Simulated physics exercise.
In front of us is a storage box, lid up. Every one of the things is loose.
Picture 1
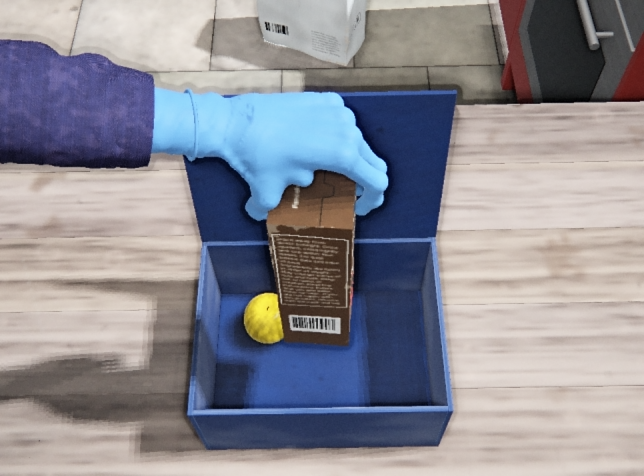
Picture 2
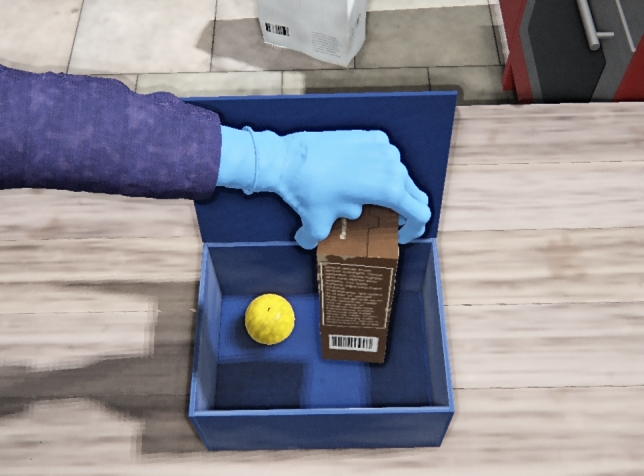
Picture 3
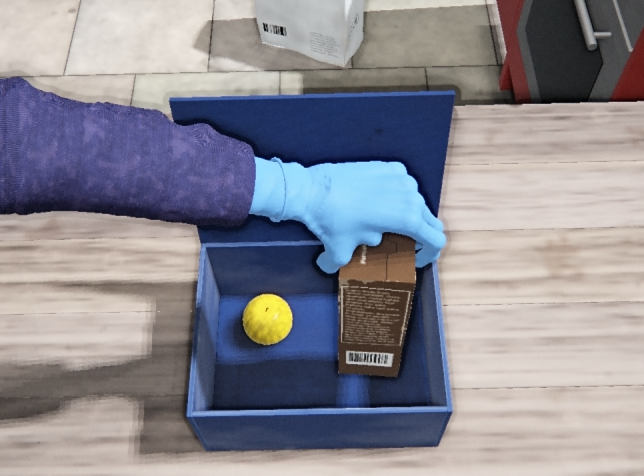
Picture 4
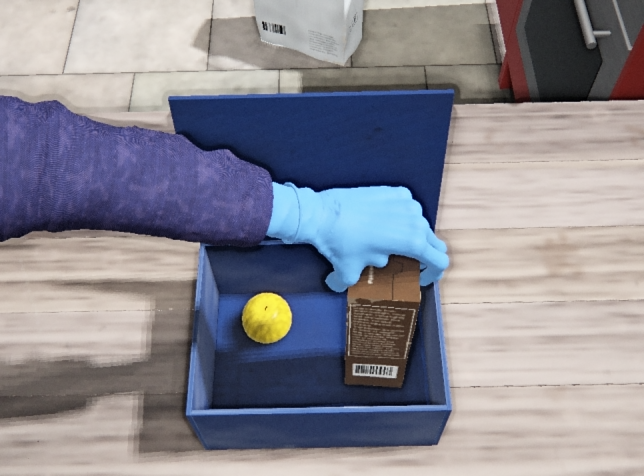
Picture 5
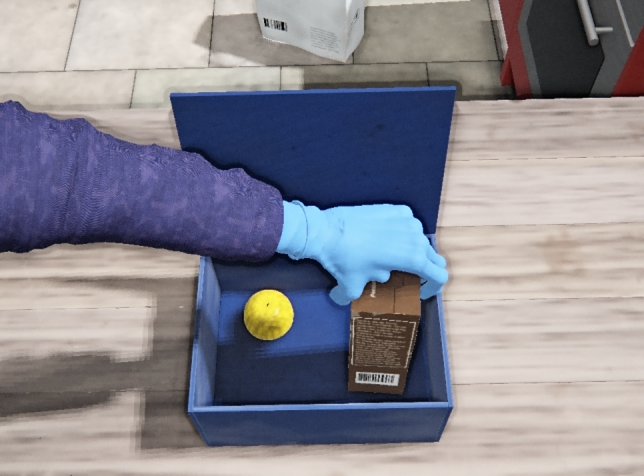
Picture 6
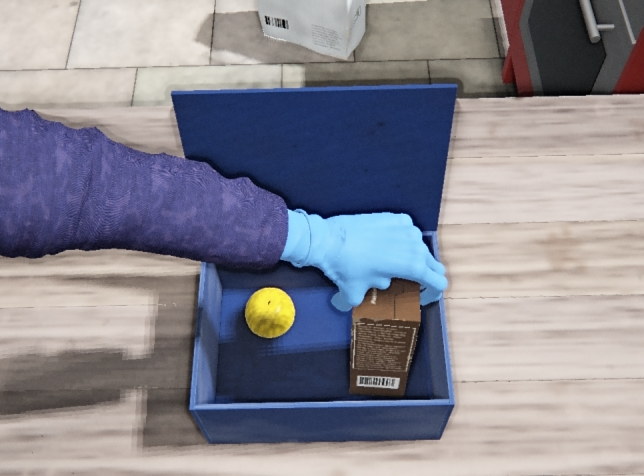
A hand in a light blue glove, its arm in a purple sleeve reaching in from the left, lowers a brown carton into an open blue storage box on a pale wooden surface, seen from above. A round yellow apple sits in the box's left half. The carton moves rightward and down into the right side, the hand still on it, while the apple barely shifts.
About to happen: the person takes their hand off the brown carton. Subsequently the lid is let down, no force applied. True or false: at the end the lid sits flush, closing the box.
False, a gap remains.
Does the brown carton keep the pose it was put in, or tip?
Once everything settles, the brown carton keeps its original angle.
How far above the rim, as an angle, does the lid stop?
I'd put it at roughly 50°.
Then, 1.30 s on from there, lid 87° above the rim.
Then, 1.60 s on from there, lid 64° above the rim.
In the end, lid 49° above the rim; both unmoved. At the end, from the last picture's camera, brown carton near (382, 334).
